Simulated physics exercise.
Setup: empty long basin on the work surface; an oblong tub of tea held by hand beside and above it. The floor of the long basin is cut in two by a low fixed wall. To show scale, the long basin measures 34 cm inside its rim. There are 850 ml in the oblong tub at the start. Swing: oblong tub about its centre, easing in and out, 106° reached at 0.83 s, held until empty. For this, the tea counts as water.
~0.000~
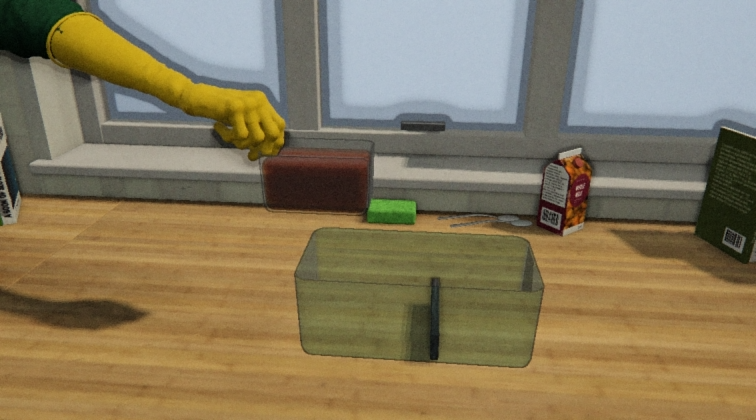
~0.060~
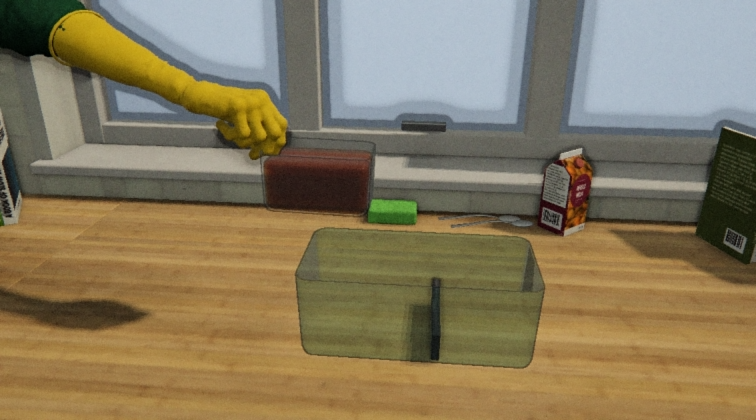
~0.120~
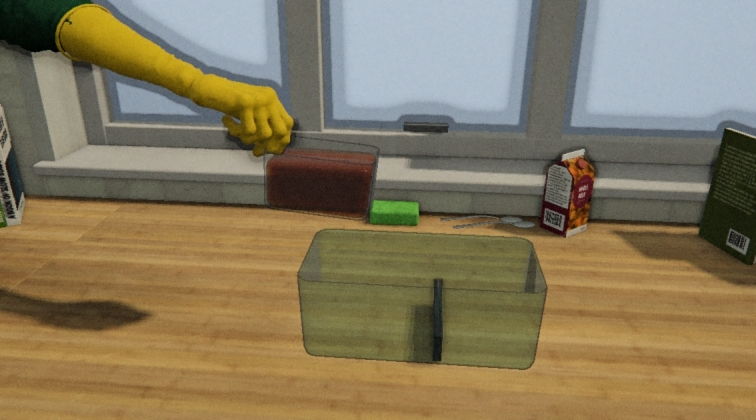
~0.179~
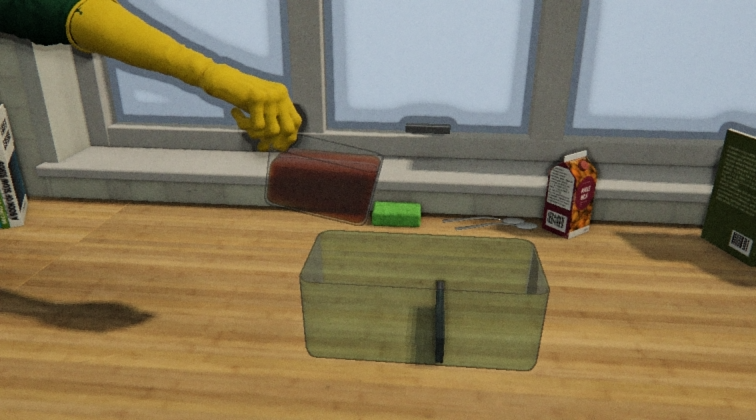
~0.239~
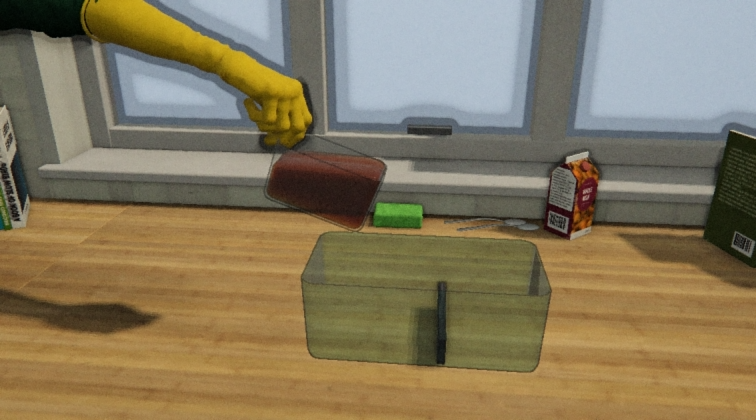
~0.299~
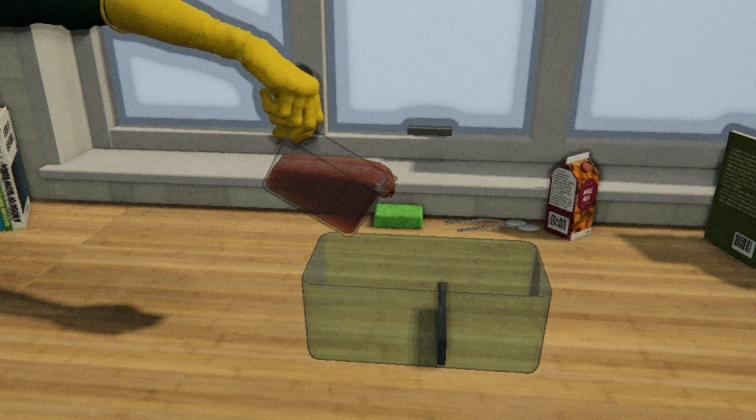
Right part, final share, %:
18 %.
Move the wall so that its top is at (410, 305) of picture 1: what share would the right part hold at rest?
In that case, some 65 percent.
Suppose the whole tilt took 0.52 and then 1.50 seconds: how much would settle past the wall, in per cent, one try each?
The first try gives around 10 percent, the second around 30 percent.
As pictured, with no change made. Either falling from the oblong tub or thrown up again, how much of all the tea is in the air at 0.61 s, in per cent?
Estimate: Some 32 % of the total.
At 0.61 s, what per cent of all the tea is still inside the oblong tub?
At that time about 26 in a hundred parts are still held.
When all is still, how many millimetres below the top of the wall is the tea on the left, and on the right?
Left: Roughly 22 mm; right: Roughly 38 mm.
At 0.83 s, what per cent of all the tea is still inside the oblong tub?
6 per cent or thereabouts.
After 0.61 s the tilt is 88° and 27 per cent is still to pour, 32 is left of the wall and 10 right of it.
After 0.83 s the tilt is 106° and 6 per cent is still to pour, 75 is left of the wall and 16 right of it.
After 1.07 s the tilt is 106° and 0 per cent is still to pour, 80 is left of the wall and 17 right of it.
After 1.33 s the tilt is 106° and 0 per cent is still to pour, 81 is left of the wall and 18 right of it.
In the end 80 per cent lies left of the wall, 18 right of it and 2 outside.
